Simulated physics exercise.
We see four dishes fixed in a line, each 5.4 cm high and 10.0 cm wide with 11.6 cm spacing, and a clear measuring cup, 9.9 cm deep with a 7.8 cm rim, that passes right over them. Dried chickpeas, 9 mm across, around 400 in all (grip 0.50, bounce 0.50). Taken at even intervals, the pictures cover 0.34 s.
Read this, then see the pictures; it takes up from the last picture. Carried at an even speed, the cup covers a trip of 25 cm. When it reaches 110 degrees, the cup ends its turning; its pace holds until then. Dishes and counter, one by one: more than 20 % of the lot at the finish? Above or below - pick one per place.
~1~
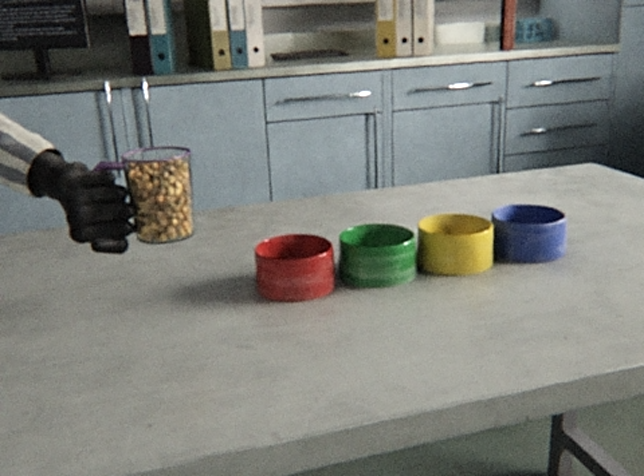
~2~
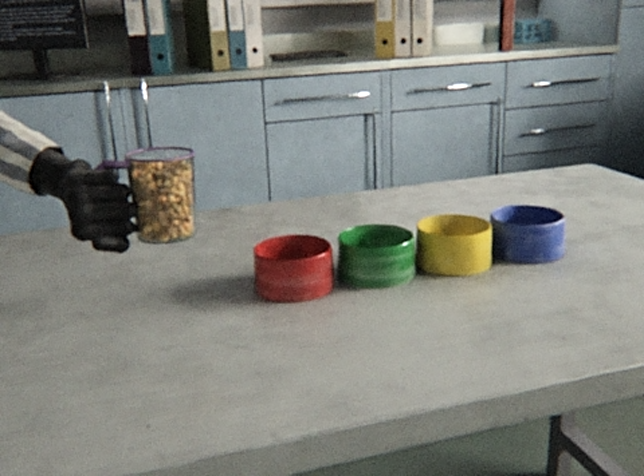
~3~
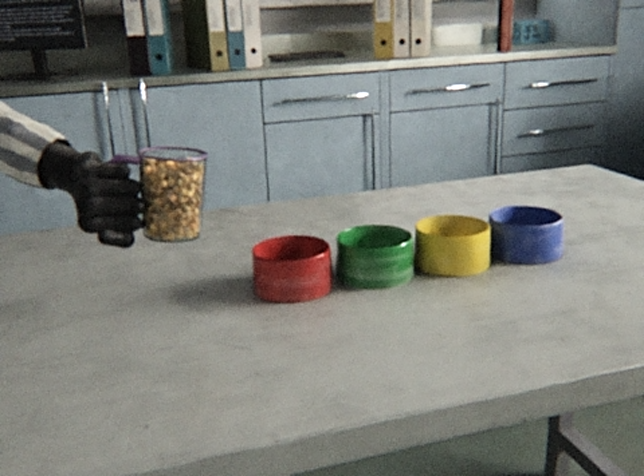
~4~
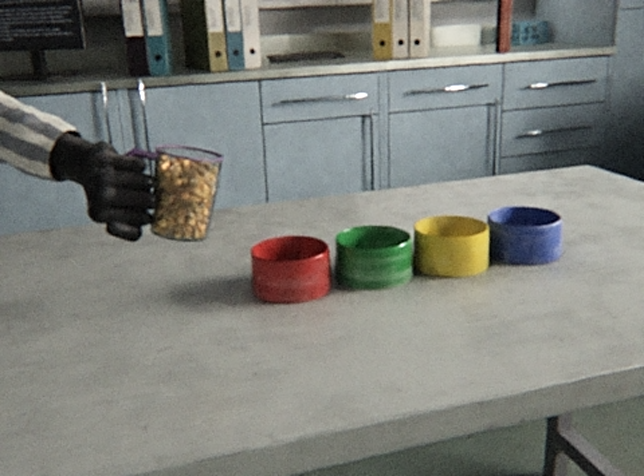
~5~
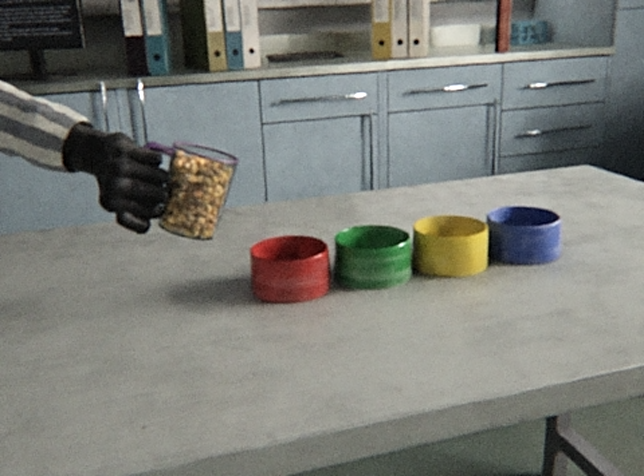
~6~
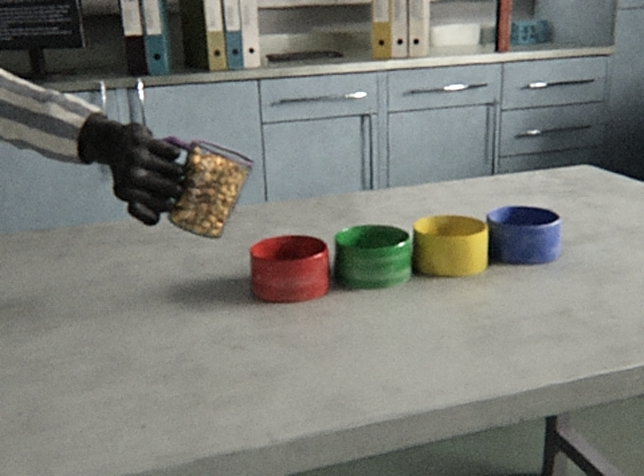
Red: Below; blue: Below; green: Above; yellow: Below; counter: Above.
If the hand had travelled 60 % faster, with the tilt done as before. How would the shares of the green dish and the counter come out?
Then the green dish gets 60 and the counter 30.
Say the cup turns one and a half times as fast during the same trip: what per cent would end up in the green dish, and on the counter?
The green dish would get 60 and the counter 30.
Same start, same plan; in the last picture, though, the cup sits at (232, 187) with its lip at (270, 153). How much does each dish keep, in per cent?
Dish by dish: Red 0 per cent, blue 0 per cent, green 60 per cent, yellow 10 per cent.
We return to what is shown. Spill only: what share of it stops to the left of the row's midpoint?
40 per cent.
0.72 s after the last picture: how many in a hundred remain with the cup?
Roughly 95 percent.
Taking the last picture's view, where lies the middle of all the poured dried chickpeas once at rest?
Roughly pixel (393, 263).
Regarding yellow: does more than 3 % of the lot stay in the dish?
As for yellow: That's right.
Then, 0.43 s after the last picture, tilt 66 degrees; cup holds 100 %.
Then, 0.72 s after the last picture, tilt 93 degrees; cup holds 95 %, green 5 %.
Then, 1.12 s after the last picture, tilt 110 degrees; cup holds 40 %, green 30 %, yellow 10 %.
In the end, red 0 %, blue 0 %, green 60 %, yellow 10 %, counter 30 %.
